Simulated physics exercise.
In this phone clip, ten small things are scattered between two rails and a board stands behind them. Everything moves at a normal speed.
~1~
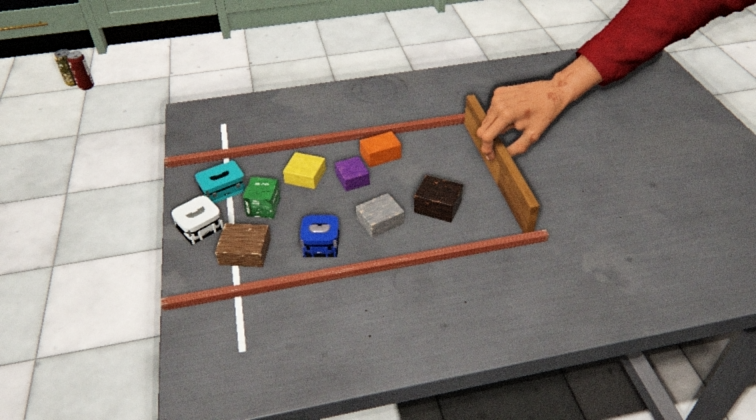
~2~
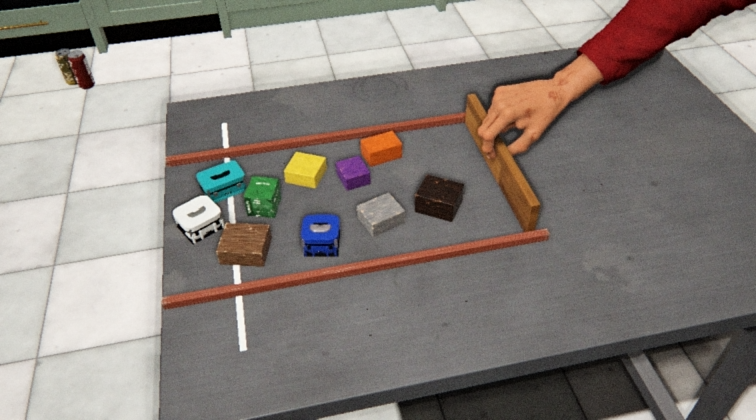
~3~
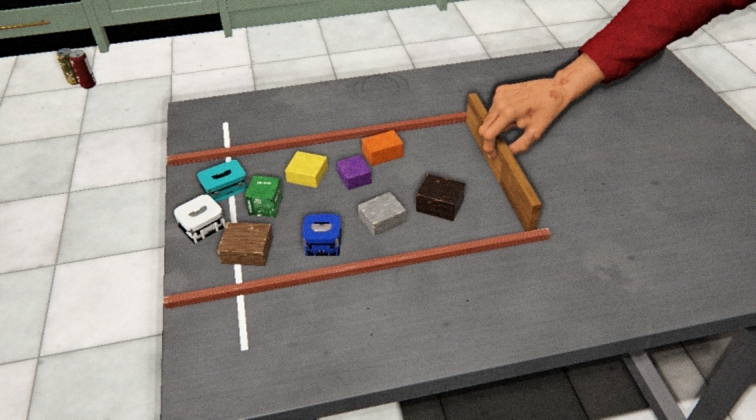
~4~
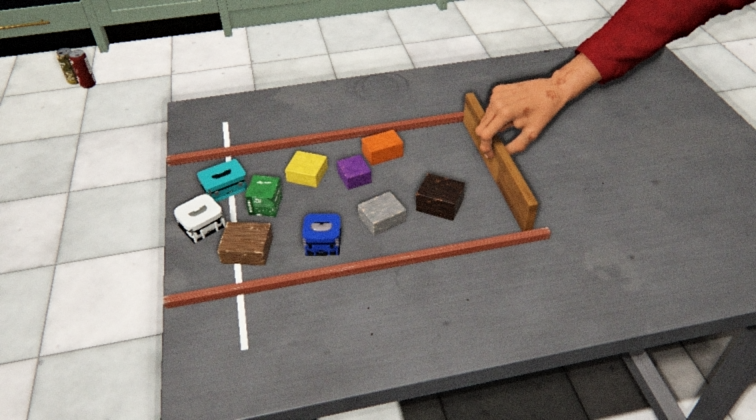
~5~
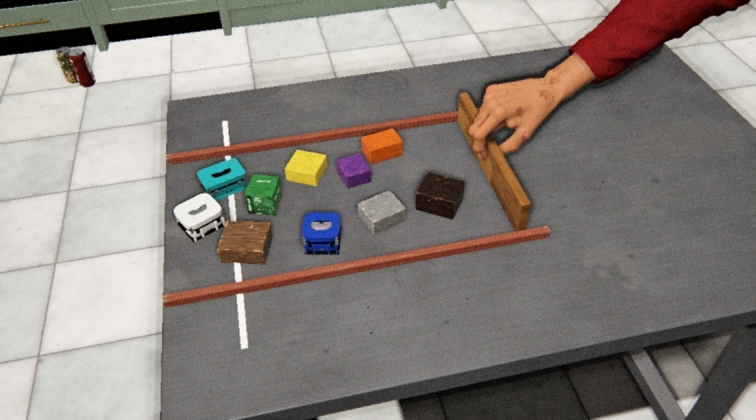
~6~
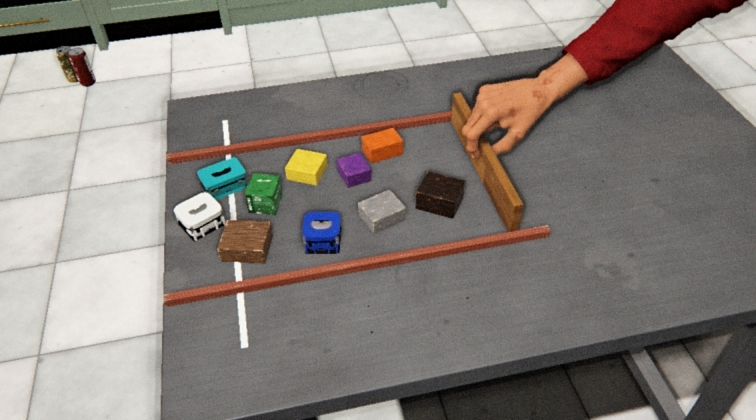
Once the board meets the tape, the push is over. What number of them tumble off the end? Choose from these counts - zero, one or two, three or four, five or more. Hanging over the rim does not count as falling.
Count: Three or four.
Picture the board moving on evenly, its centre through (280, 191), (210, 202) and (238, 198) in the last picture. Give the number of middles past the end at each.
The counts are 1, 6 and 3, in that order.
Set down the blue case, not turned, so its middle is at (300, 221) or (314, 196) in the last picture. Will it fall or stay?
Spot by spot, it drops away and then it stays put.
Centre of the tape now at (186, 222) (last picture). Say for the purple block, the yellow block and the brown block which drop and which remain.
The purple block? It is safe. The yellow block? It does not stay. The brown block? It does not stay.
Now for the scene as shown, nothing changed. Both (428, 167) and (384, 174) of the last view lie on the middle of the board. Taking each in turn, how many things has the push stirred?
The counts are 2 and 4.
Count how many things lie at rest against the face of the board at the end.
4.
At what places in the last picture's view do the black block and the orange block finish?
Positions - first (213, 242), then (210, 170).
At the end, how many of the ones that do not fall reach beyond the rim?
It would come to 3.
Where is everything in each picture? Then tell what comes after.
White case (198, 220); turquoise case (221, 183); brown block (244, 245); board (498, 160); tape (231, 218), in the first picture.
Turquoise case (222, 183); purple block (353, 173), in the second picture.
Brown block (246, 244); blue case (323, 235), in the third picture.
White case (200, 219); black block (440, 197), in the fourth picture.
Turquoise case (223, 181); board (490, 158), in the fifth picture.
White case (200, 217); turquoise case (223, 180); brown block (246, 242); board (483, 158); tape (233, 214), in the sixth picture.
Early on, none off yet; white case at rest near (200, 217); turquoise case at rest near (223, 180); brown block at rest near (246, 242).
A while later, none off yet; white case at rest near (199, 216); turquoise case at rest near (223, 180); brown block travelled about its own width near (207, 248).
Further along, one off so far; white case at rest near (197, 217); turquoise case travelled about its own width near (174, 194); brown block on its side near (141, 305).
Finally, the number that fall off is three or four; lost, blue case, brown block and turquoise case.
